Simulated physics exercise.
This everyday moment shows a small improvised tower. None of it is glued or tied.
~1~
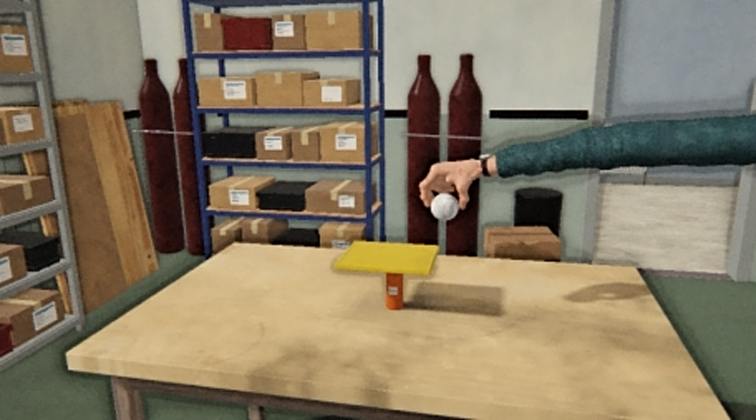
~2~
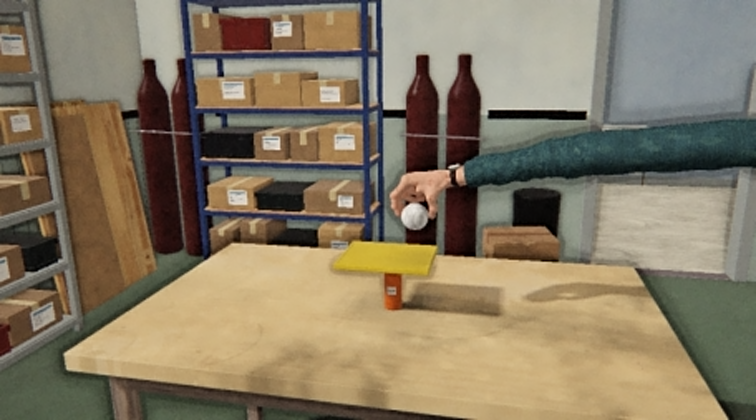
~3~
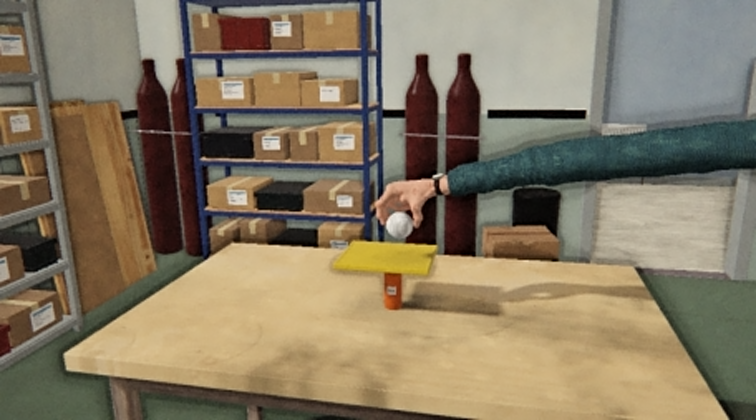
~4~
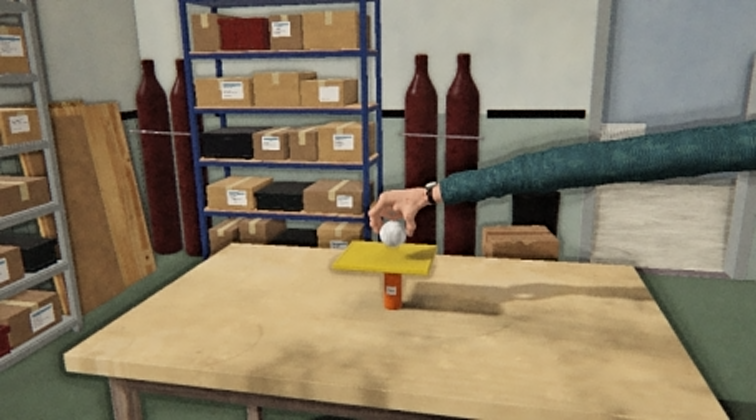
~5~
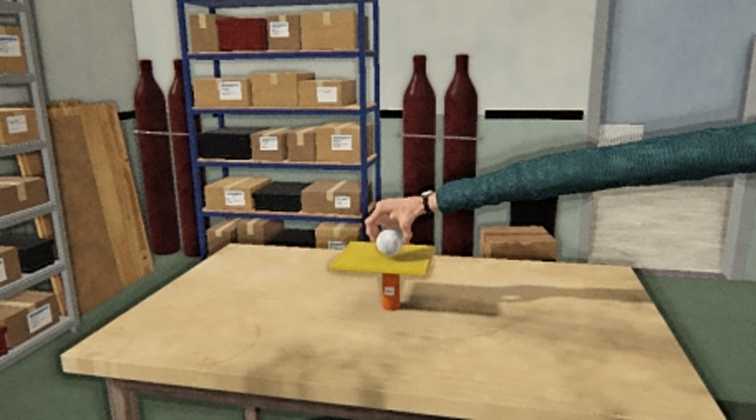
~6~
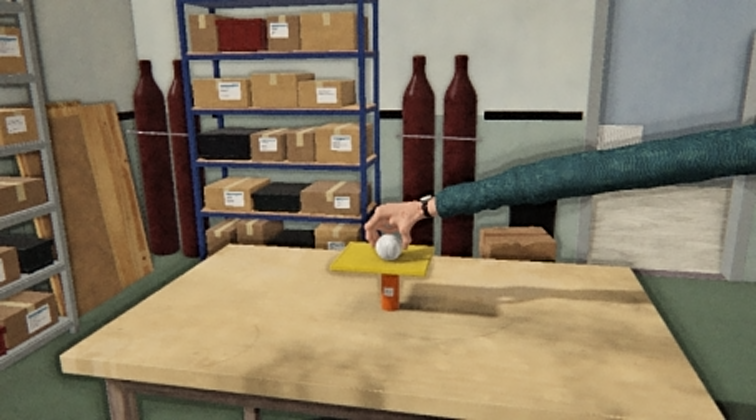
To begin with, a hand in a teal sleeve holds a white onion above and to the right of a flat yellow piece balanced on an orange shaker on a wooden table. The hand moves left and downward, then sets the onion on the yellow surface, fingers still around it.
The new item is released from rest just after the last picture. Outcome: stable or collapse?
Stable.
Then, 0.30 s after the last picture, nothing has stirred.
Then, 0.70 s after the last picture, white onion resting near (389, 248).
At rest, all 3 in place. Seen from the same camera at the end, white onion near (389, 248). The stack keeps its balance.
